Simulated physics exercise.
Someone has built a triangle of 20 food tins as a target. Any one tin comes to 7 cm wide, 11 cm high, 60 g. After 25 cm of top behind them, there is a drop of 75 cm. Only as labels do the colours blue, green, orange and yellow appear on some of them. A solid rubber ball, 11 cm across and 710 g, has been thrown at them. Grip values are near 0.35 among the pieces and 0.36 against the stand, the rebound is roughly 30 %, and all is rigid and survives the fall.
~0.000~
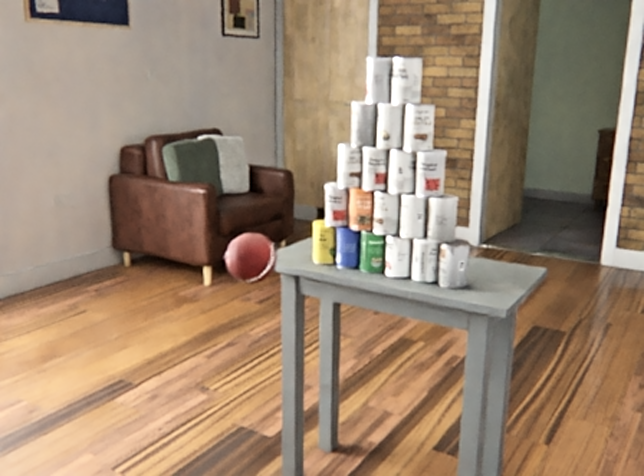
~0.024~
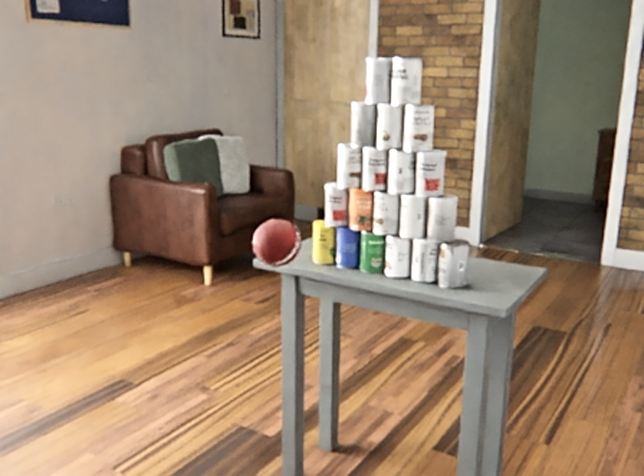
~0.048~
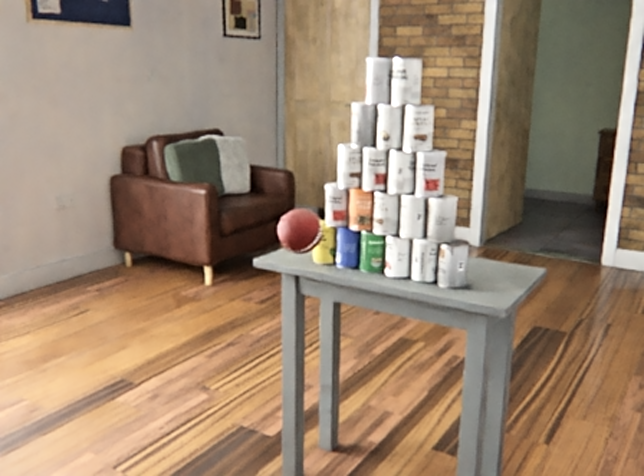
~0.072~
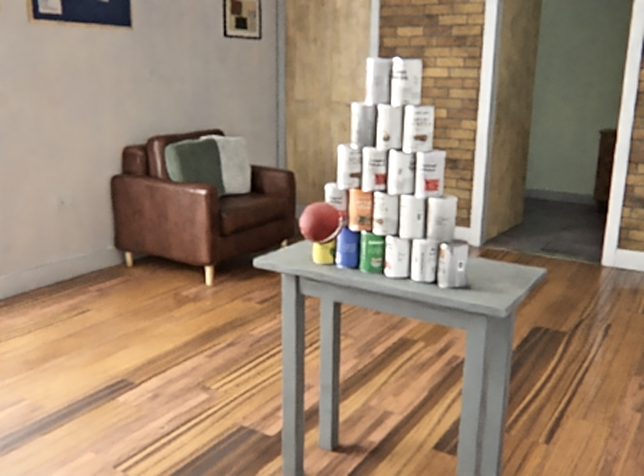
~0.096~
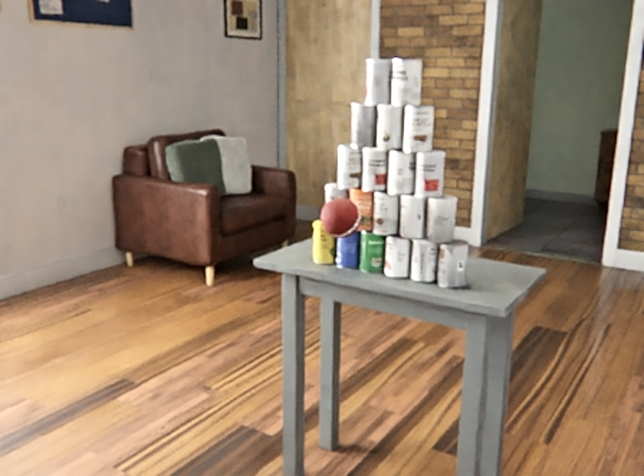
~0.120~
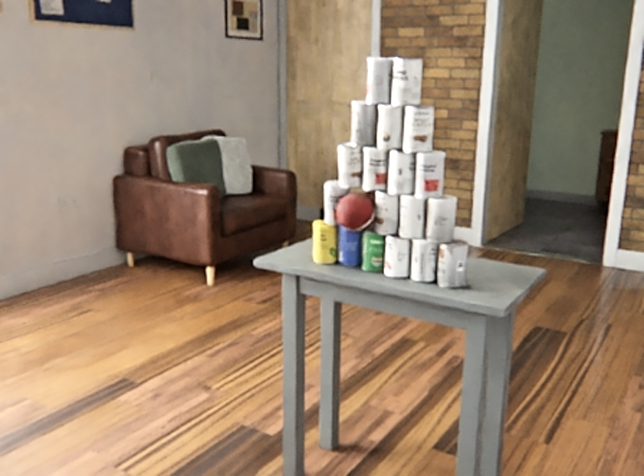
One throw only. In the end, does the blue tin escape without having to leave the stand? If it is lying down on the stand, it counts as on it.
No.
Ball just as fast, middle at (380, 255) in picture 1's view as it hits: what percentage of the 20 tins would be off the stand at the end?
In that case about 40 percent.
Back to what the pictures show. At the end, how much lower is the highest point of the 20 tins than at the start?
22 cm.
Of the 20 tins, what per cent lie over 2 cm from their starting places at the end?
Result: 75 per cent.
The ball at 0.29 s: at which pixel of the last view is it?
Look close to (424, 196).
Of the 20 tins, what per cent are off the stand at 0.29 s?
0 per cent at that moment.
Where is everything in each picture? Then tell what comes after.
In the first picture (pixels give the middle of a visible side; the camera moves round a little), ball (251, 258) 42 cm from contact, 4.1 m/s; blue tin (356, 248); orange tin (364, 211); green tin (374, 253); none has stirred.
In the second picture, ball (277, 243) 32 cm from contact, 4.0 m/s; blue tin (356, 248).
In the third picture, ball (300, 231) 23 cm from contact, 4.0 m/s; blue tin (356, 248).
In the fourth picture, ball (322, 223) 13 cm from contact, 4.0 m/s; blue tin (356, 249).
In the fifth picture, ball (341, 218) 36 mm from contact, 4.0 m/s; blue tin (356, 249).
In the sixth picture, ball (356, 212) after contact, 2.7 m/s; blue tin (358, 247) 18 mm from its place; green tin (375, 252); steepest lean 7°, the tin at (357, 167); movement in 5 of them.
After 0.29 s, ball still moving; none of the 20 tins off the stand, 15 disturbed; blue tin 30 cm from its place; orange tin 31° from how it stood, 10 cm lower.
After 0.61 s, ball still moving; 3 of the 20 tins off the stand; blue tin 28° from how it stood, 49 cm lower; green tin 74° from how it stood, 8 cm lower.
After 1.03 s, ball still moving; 6 of the 20 tins off the stand; blue tin on its side; green tin on its side.
After 1.66 s, ball still moving; 9 of the 20 tins off the stand; blue tin on its side; orange tin on its side.
In the end (2.2 s), ball rolling away; 9 of the 20 tins off the stand; blue tin on its side; orange tin on its side; green tin on its side. From the last view, middles, blue tin near (415, 340).
